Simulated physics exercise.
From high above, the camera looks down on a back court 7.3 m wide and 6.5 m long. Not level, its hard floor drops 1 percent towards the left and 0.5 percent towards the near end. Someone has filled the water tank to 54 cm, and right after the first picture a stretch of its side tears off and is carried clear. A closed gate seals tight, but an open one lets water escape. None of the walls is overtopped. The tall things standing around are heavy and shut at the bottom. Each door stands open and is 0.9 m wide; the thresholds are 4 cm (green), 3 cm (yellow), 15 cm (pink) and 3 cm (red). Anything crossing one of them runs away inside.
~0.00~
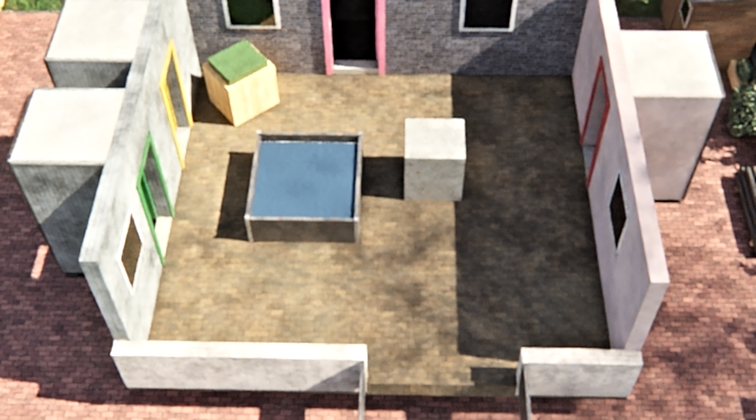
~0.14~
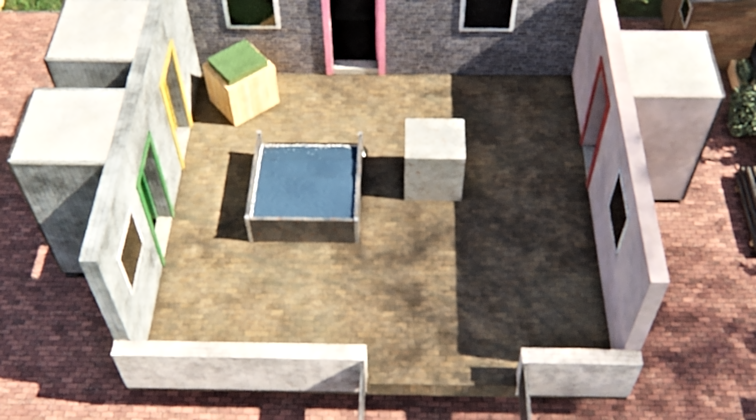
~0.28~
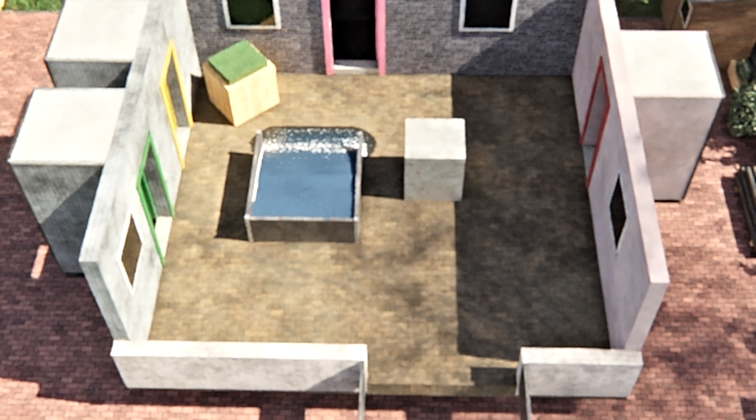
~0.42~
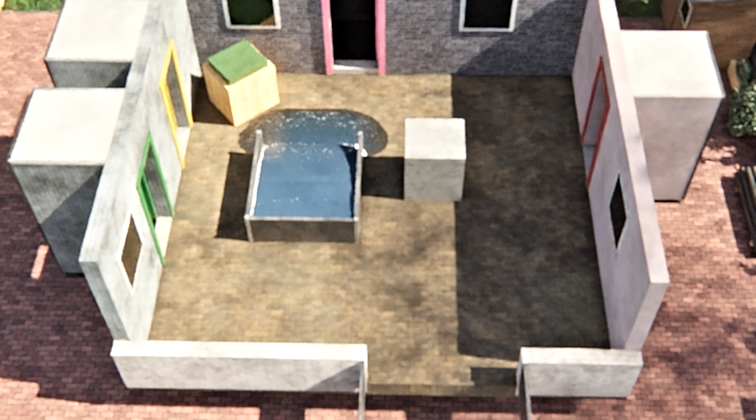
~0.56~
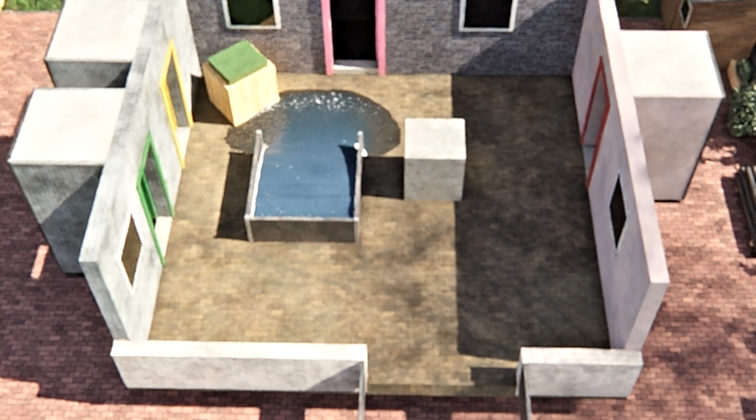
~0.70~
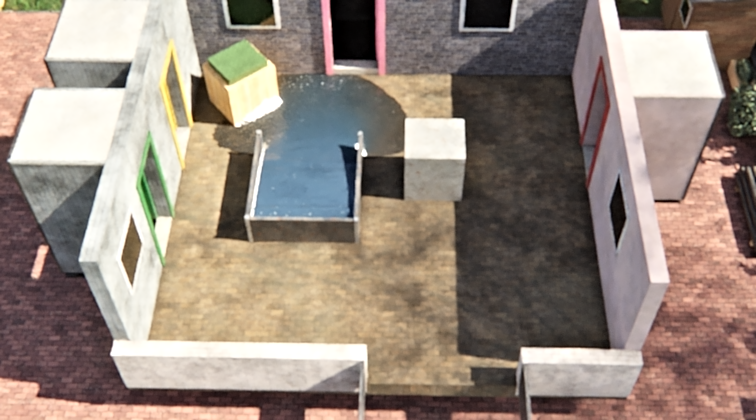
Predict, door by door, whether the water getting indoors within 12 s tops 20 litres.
My prediction: At the green door the limit will hold; at the yellow door the limit will be broken; at the pink door the limit will be broken; at the red door the limit will be broken.
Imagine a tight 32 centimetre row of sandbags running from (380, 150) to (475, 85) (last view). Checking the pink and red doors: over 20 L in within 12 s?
Well, the pink one ends up more than allowed and the red one ends up within bounds.
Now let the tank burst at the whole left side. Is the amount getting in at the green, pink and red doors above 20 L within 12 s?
For green, too much; for pink, too little; for red, too little.
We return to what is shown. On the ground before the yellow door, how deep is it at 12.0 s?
5.0 cm.
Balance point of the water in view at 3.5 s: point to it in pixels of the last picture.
Pixel position near (342, 124).
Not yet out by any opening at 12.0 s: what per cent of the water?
Around 80 per cent of the water.
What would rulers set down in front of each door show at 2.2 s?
Depths: Green door 0 cm, yellow door 6 cm, pink door 26 cm, red door 0 cm.
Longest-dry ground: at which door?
Result: Red door.
After 1.4 s water covers 15 % of the floor and is deepest (36 cm) near (301, 81); green door not reached, yellow door not reached, pink door 26 cm at the sill, 14 L in, red door not reached.
After 2.2 s water covers 20 % of the floor and is deepest (38 cm) near (264, 80); green door not reached, yellow door 6 cm at the sill, 7 L in, pink door 26 cm at the sill, 55 L in, red door not reached.
After 3.5 s water covers 35 % of the floor and is deepest (21 cm) near (264, 80); green door 2 cm at the sill, 0 L in, yellow door 6 cm at the sill, 34 L in, pink door 17 cm at the sill, 89 L in, red door not reached.
After 7.0 s water covers 70 % of the floor and is deepest (10 cm) near (506, 115); green door 3 cm at the sill, 0 L in, yellow door 7 cm at the sill, 90 L in, pink door 4 cm at the sill, 93 L in, red door 7 cm at the sill, 27 L in.
After 12.0 s water covers 95 % of the floor and is deepest (6 cm) near (316, 369); green door 2 cm at the sill, 1 L in, yellow door 5 cm at the sill, 116 L in, pink door 4 cm at the sill, 93 L in, red door 2 cm at the sill, 39 L in.
